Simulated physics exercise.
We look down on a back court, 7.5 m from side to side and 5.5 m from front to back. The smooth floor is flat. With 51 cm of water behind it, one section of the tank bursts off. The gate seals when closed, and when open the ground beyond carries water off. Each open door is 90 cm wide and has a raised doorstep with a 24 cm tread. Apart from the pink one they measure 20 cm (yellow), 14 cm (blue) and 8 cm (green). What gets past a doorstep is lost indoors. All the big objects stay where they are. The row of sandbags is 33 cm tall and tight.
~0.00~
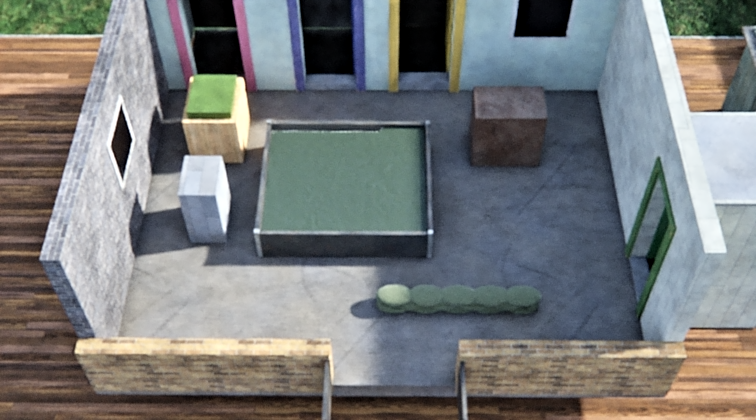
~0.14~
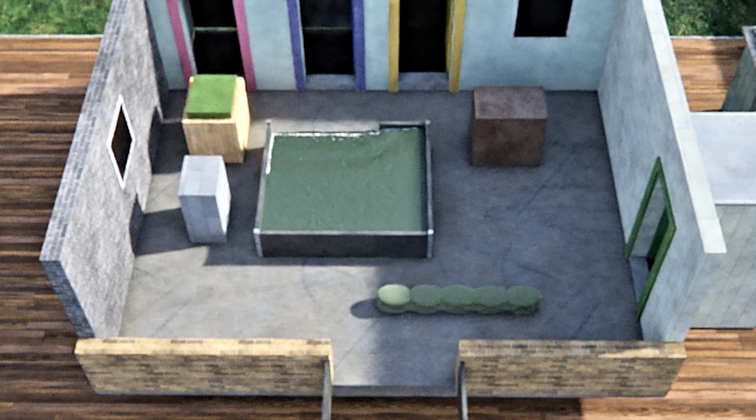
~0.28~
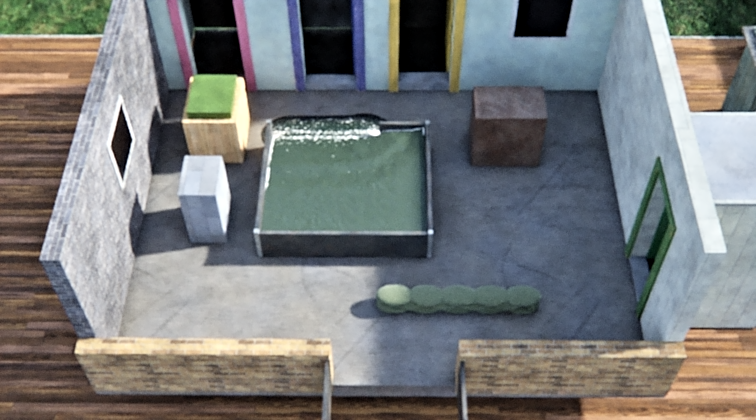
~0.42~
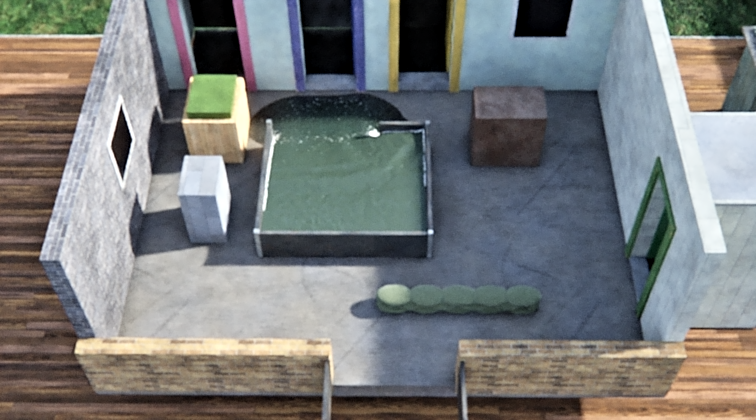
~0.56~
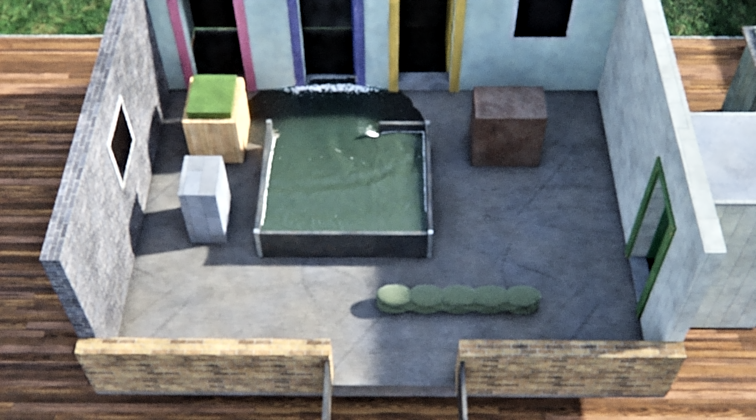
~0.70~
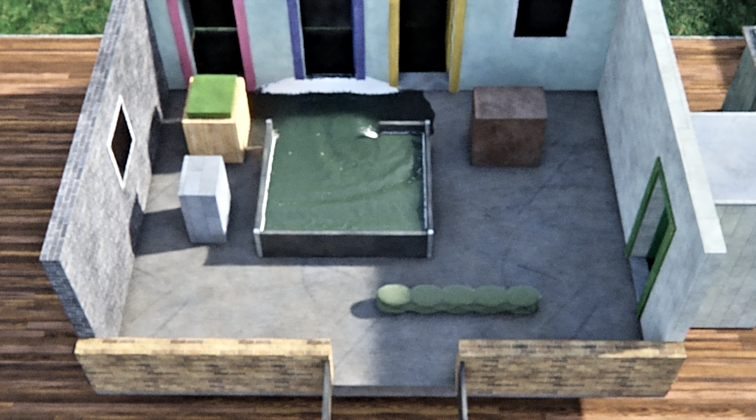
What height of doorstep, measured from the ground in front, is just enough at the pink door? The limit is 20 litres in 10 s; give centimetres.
Some 18 cm above the ground.
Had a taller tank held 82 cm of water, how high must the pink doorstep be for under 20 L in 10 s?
Then roughly 29 cm.
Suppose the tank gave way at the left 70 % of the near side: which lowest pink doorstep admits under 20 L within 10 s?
Some 10.5 cm.
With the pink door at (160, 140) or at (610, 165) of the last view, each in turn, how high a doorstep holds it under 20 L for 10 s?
About 15 and 6.5 cm.
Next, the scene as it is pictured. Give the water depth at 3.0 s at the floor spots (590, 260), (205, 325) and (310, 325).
Roughly 0, 0 and 0 cm, in turn.
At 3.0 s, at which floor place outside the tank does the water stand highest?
Near (170, 93).
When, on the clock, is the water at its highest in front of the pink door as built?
At about 3.2 s.
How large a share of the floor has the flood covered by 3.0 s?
Near 35 per cent is wet.
After 1.4 s water covers 15 % of the floor, deepest (39 cm) near (303, 93); 12 cm at the pink door, 0 litres in over its 12 cm doorstep.
After 3.0 s water covers 35 % of the floor, deepest (36 cm) near (170, 93); 19 cm at the pink door, 14 litres in over its 12 cm doorstep.
After 10.0 s water covers 95 % of the floor, deepest (10 cm) near (113, 368); 8 cm at the pink door, 76 litres in over its 12 cm doorstep.
At the pink door as built, the water arrived by 1.0 s and peaked near 21 cm at 3.2 s.
Run again over the same 10 s with other heights there, 37 litres in over 15.5 cm, 12 litres over 20.5 cm. The limit of 20 litres is kept from about 18 cm up.
